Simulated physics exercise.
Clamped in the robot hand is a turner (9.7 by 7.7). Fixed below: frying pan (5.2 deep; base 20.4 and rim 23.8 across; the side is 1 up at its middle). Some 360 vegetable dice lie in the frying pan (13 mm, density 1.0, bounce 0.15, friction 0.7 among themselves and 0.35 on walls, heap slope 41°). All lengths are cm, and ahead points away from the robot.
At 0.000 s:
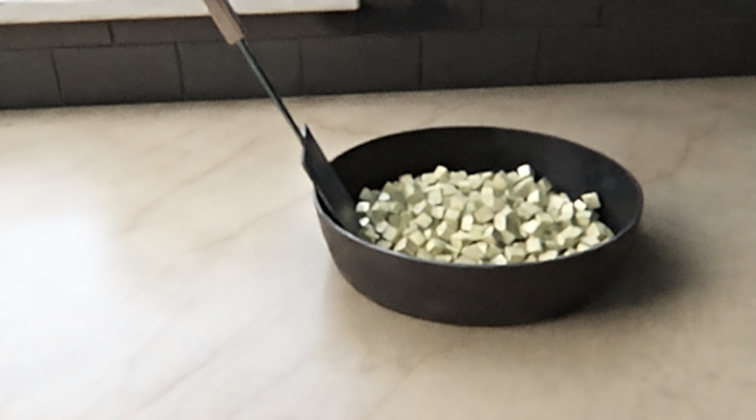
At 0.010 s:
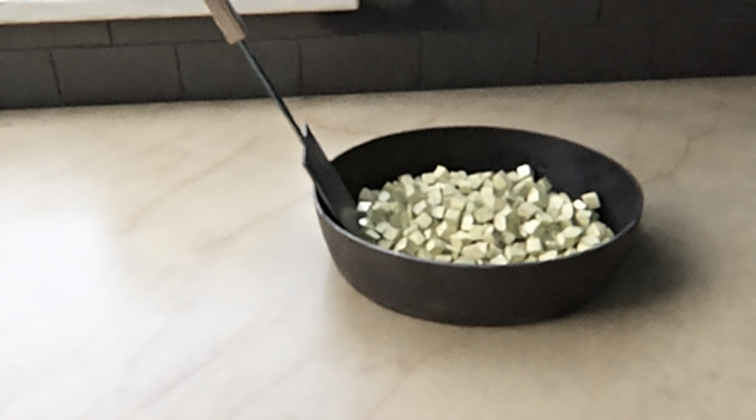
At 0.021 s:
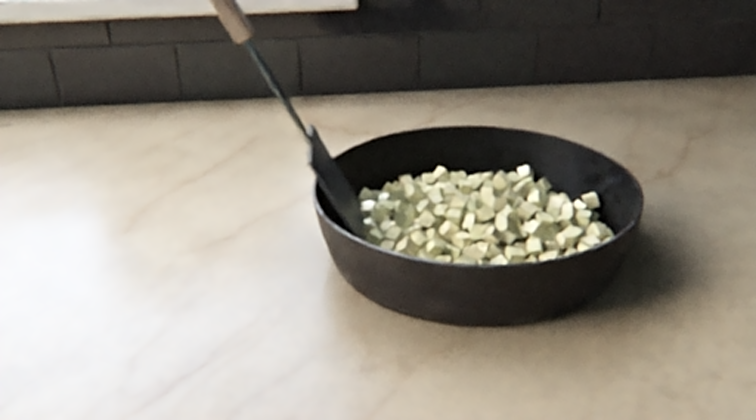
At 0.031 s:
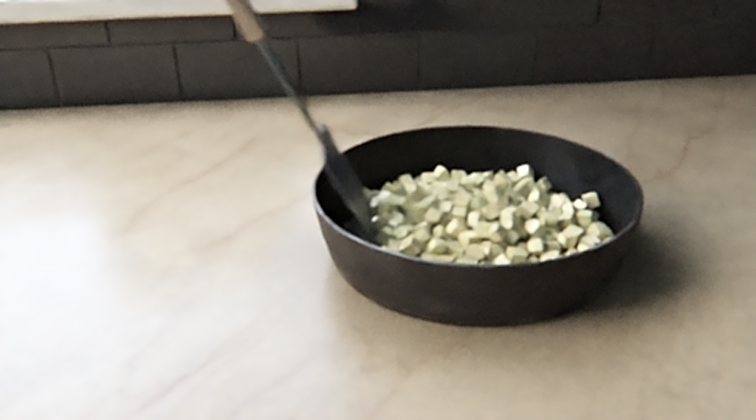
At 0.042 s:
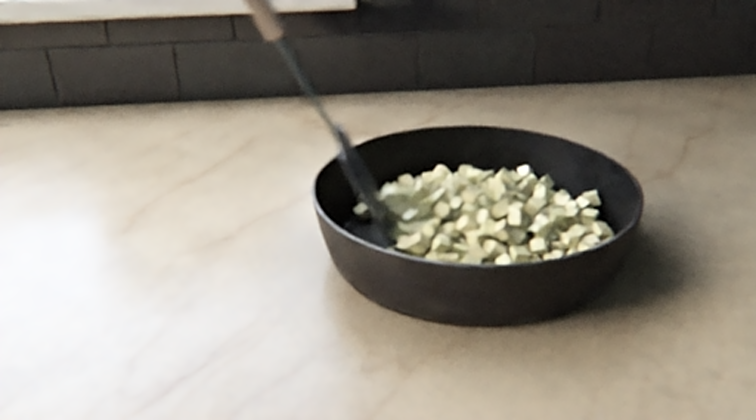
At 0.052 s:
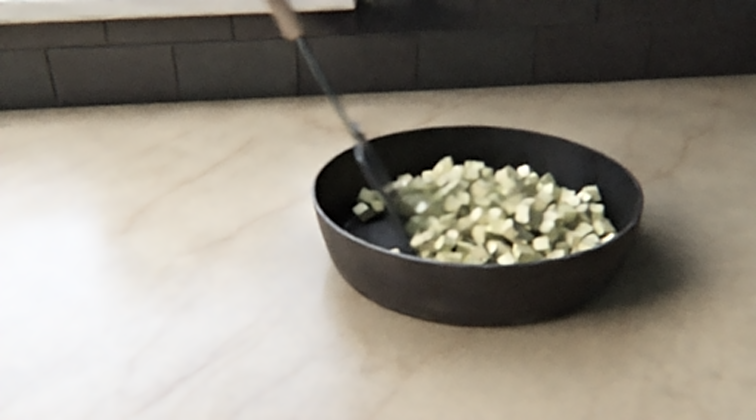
Dark frying pan of pale green vegetable dice on a marble-look counter, a turner pushing through them from the left side rightward.
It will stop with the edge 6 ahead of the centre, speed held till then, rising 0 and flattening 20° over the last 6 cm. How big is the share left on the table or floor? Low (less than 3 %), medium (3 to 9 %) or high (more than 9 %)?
Answer: Medium; 3 to 9 % of the vegetable dice finish on the table or floor.
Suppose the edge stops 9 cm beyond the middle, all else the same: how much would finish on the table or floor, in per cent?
In that case some 15 per cent.
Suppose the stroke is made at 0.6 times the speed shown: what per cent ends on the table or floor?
Some 0 per cent.
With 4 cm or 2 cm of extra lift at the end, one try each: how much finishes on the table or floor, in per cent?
Some 20 and 15 per cent.
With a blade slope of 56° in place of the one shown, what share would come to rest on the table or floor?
In that case some 5 per cent.
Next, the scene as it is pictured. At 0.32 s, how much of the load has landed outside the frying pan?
Some 4 per cent.
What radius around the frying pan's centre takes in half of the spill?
Some 20 cm.
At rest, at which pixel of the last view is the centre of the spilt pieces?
At about (698, 216).
After 0.08 s, sloping 64°, highest piece 6 above the table; 356 in the frying pan.
After 0.10 s, sloping 57°, highest piece 8 above the table; 356 in the frying pan.
After 0.32 s, sloping 44°, highest piece 6 above the table; 338 in the frying pan, 12 on the table or floor, 6 on the blade or in flight.
After 1.37 s, sloping 44°, highest piece 6 above the table; 338 in the frying pan, 18 on the table or floor.
At rest, 338 in the frying pan, 18 on the table or floor. That is 5 % on the table or floor.
